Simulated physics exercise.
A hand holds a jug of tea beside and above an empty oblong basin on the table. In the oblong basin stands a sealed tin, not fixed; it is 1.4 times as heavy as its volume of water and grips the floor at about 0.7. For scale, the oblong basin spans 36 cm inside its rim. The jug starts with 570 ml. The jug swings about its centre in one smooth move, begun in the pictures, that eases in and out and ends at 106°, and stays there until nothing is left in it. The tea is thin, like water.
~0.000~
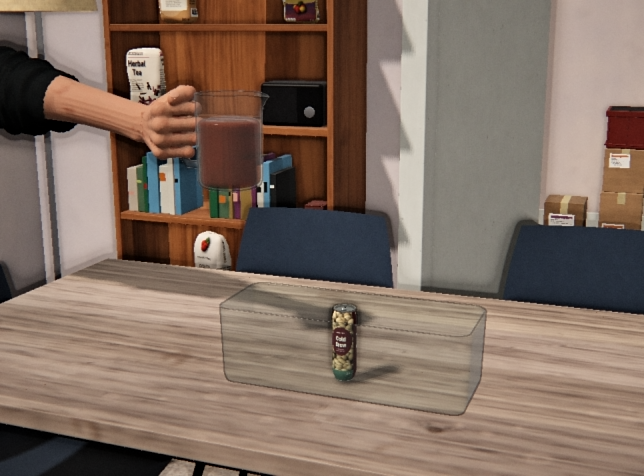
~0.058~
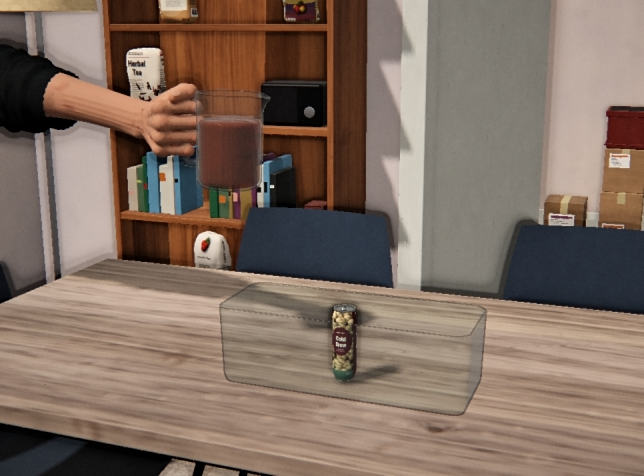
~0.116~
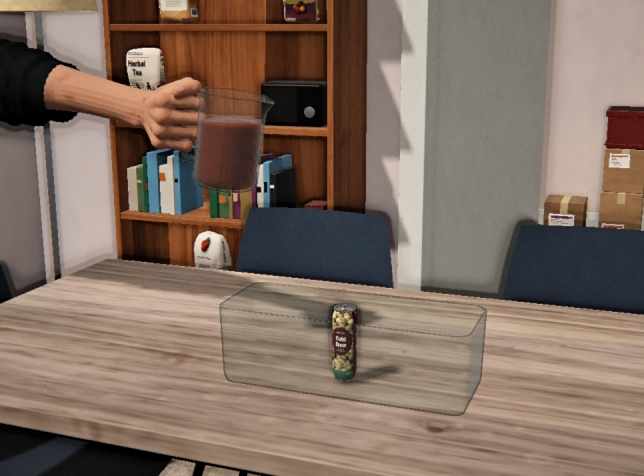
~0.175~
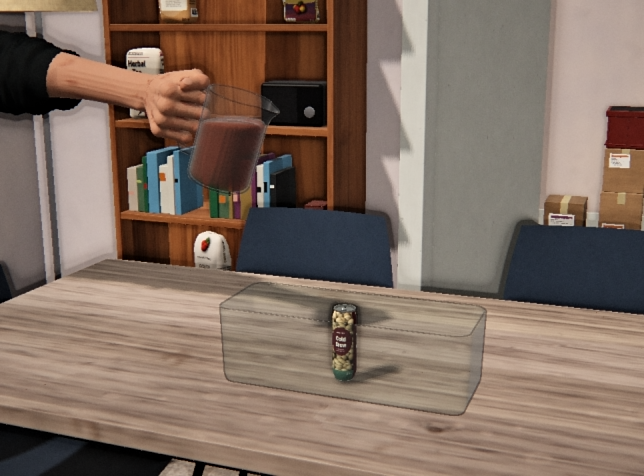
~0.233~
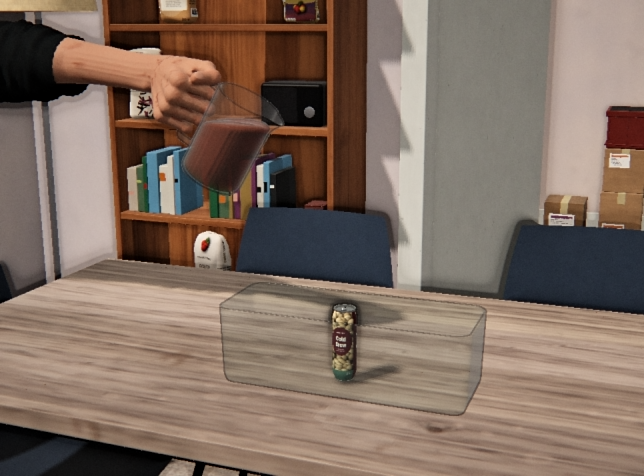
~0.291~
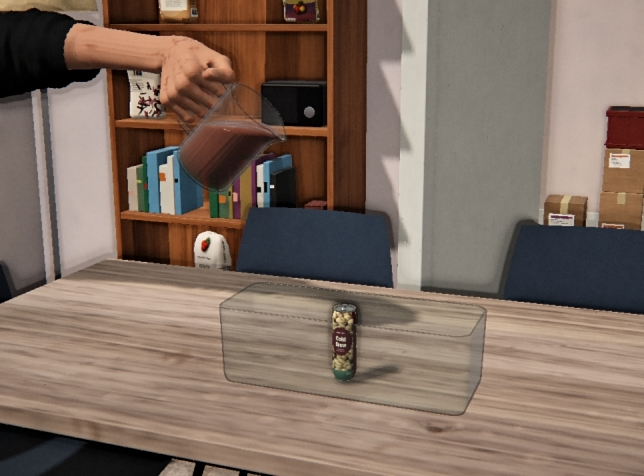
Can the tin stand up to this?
It topples.
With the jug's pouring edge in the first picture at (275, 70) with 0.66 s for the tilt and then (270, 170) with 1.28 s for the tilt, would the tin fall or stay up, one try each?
First it keeps standing; then it remains upright.
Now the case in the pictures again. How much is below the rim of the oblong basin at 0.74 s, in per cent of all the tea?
Near 46 in a hundred.
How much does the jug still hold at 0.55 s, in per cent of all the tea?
Near 66 in a hundred.
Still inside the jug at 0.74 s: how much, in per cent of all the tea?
About 20 per cent.
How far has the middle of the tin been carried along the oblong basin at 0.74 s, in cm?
About 1 cm.
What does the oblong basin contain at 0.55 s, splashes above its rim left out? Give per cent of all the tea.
About 3 per cent.
By 0.55 s the tilt is 100° and 66 per cent is still to pour; the tin stands where it began.
By 0.74 s the tilt is 106° and 20 per cent is still to pour; the tin stands 1 cm from where it began.
By 0.94 s the tilt is 106° and 4 per cent is still to pour; the tin leans 15°.
By 1.15 s the tilt is 106° and 0 per cent is still to pour; the tin lies on its side.
At rest the tin lies on its side.
